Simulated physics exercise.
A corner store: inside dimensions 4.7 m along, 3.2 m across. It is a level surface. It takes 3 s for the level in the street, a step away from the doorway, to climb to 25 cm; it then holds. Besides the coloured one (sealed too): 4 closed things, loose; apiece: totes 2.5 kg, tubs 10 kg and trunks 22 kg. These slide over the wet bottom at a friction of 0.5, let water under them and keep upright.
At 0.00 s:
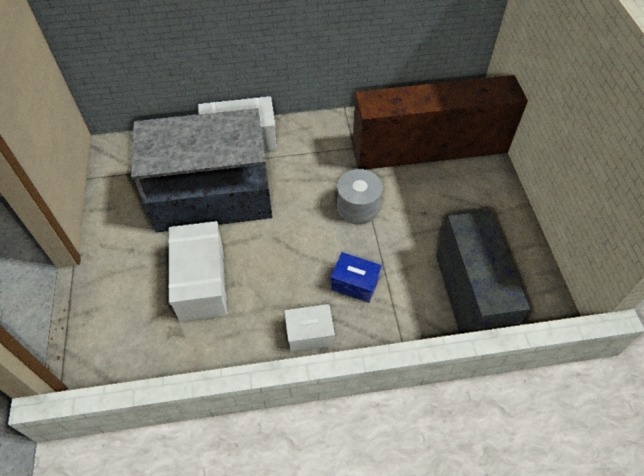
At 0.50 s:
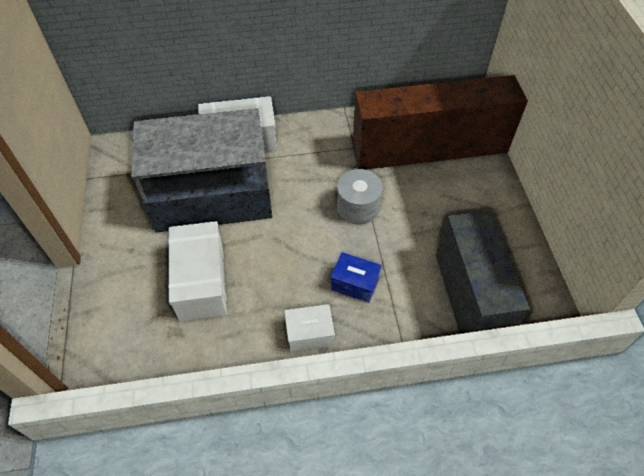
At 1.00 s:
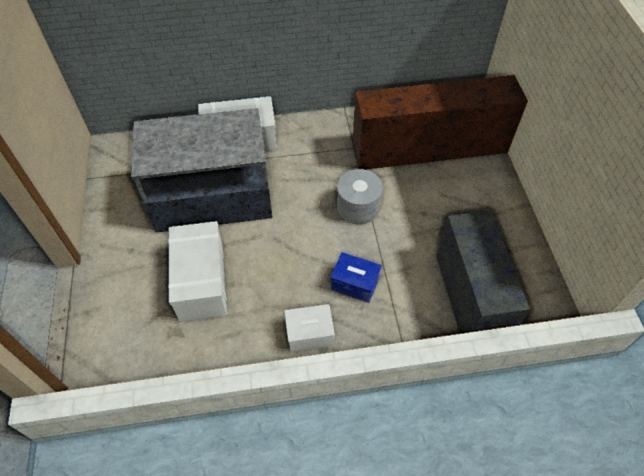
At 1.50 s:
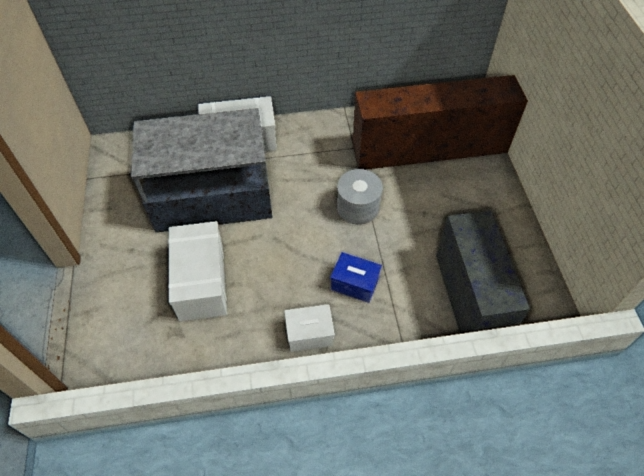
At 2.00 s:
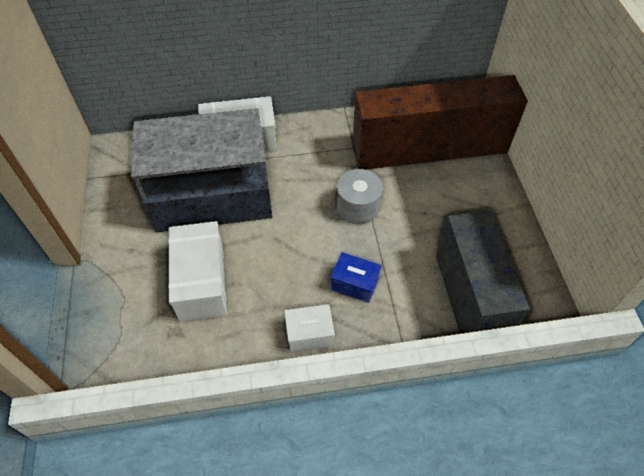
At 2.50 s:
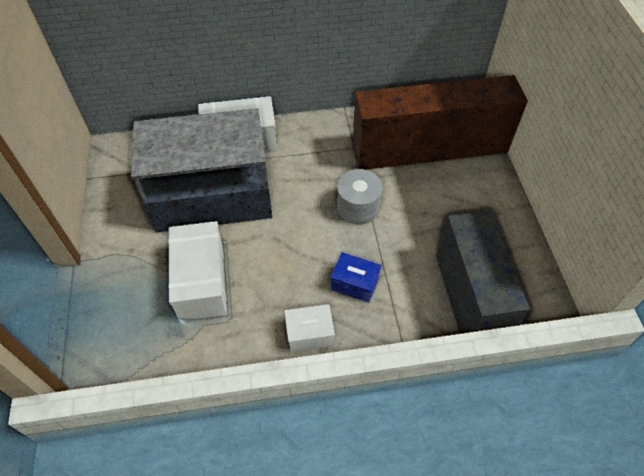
Walled room with brown, dark and white blocks and a blue box, water covering the ground outside, then spreading in through the left doorway.
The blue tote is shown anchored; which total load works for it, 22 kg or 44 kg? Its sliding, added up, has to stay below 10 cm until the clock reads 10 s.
It takes the heavier ballast.
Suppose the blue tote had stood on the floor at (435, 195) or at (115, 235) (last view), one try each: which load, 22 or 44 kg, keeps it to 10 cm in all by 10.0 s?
In order: Only the heavier one succeeds; even the lighter mass works.
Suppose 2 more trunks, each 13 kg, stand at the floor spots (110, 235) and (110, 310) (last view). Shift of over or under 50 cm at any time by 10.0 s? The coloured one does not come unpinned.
Well, below half a metre and then beyond half a metre.
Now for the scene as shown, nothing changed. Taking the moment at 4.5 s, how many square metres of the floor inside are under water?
Roughly 7.0 m2.
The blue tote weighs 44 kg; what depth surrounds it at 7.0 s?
Depth: Approx. 15 cm.
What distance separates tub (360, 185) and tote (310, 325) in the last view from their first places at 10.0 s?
The first is 200 cm from its start, the second 100 cm.
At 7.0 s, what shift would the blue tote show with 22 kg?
50 cm.
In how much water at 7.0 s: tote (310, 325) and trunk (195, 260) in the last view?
Roughly 14 and 11 cm.
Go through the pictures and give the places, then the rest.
In the first frame, the blue tote at (356, 271), on the bottom; water covers 0.0 m2; 0 of 5 have shifted.
In the second frame, the blue tote at (356, 271), on the bottom; water covers 0.0 m2; 0 of 5 have shifted.
In the third frame, the blue tote at (356, 271) rests on the ground; water covers 0.0 m2; 0 of 5 have shifted.
In the fourth frame, the blue tote at (356, 271), on the bottom; 0.0 m2 under water; 0 of 5 have shifted.
In the fifth frame, the blue tote at (356, 271), on the bottom; water covers 0.4 m2; 0 of 5 have shifted.
In the sixth frame, the blue tote at (356, 271), on the bottom; water covers 1.1 m2; 0 of 5 have shifted.
After 3.5 s the blue tote would be 0 cm from its start with 22 kg and 0 cm from its start with 44 kg; 0 cm of water round it then.
After 4.5 s the blue tote would be 7 cm from its start with 22 kg and 2 cm from its start with 44 kg; 6 cm of water round it then.
After 7.0 s the blue tote would be 51 cm from its start with 22 kg and 2 cm from its start with 44 kg; 15 cm of water round it then.
After 10.0 s the blue tote would be 133 cm from its start with 22 kg and 2 cm from its start with 44 kg; 17 cm of water round it then.
